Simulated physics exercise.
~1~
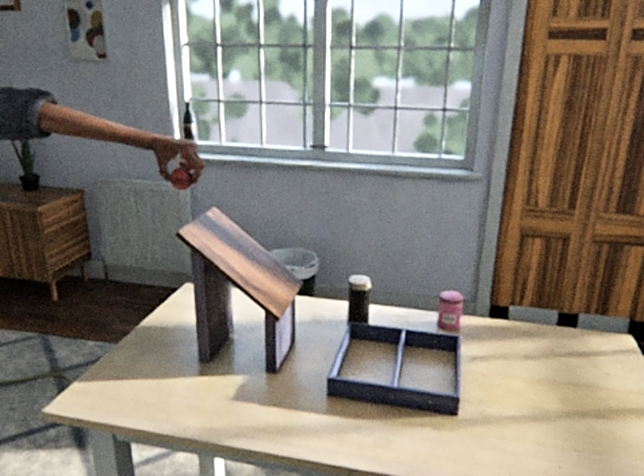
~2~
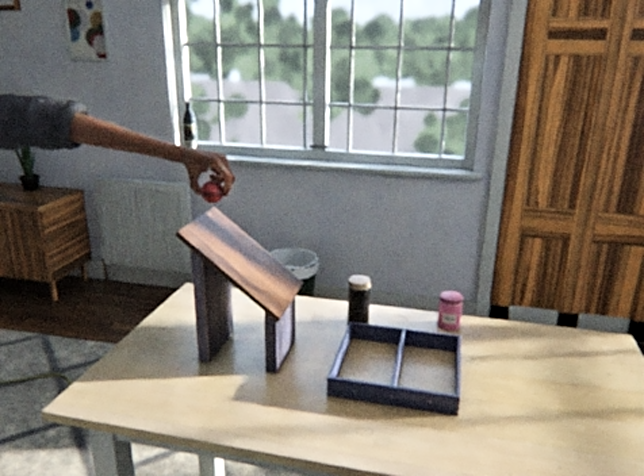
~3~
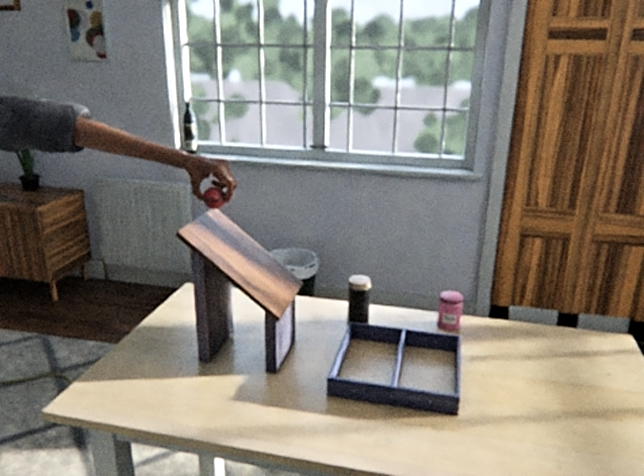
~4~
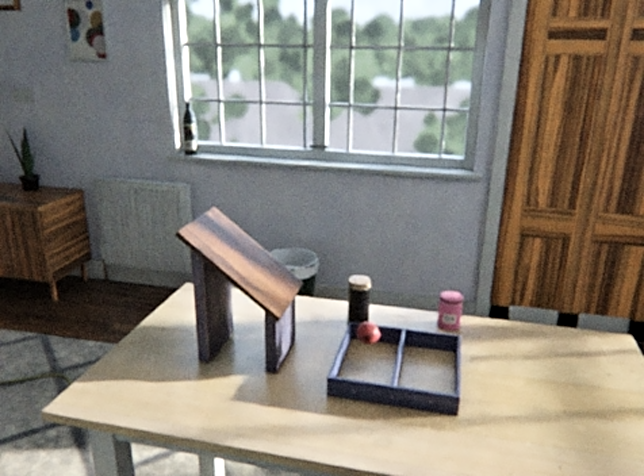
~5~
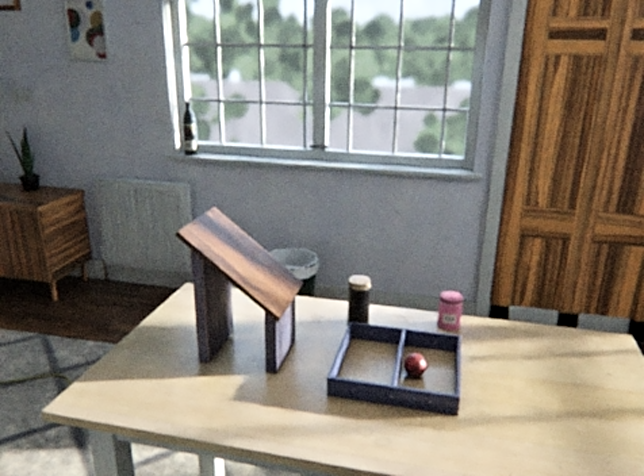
In a sunlit room with a large window and a wooden cabinet, a fixed view looks slightly down on a pale wooden table. A sloping brown board on dark supports stands left of an open, dark-rimmed tray split into two bays, with a black jar and a pink jar behind the tray. An arm in a grey sleeve reaches from the left, carrying a red ball to just above the board's upper end. The hand releases it and withdraws, and the ball reaches the tray. It ends in the farther, right-hand bay, while both jars stay in place.
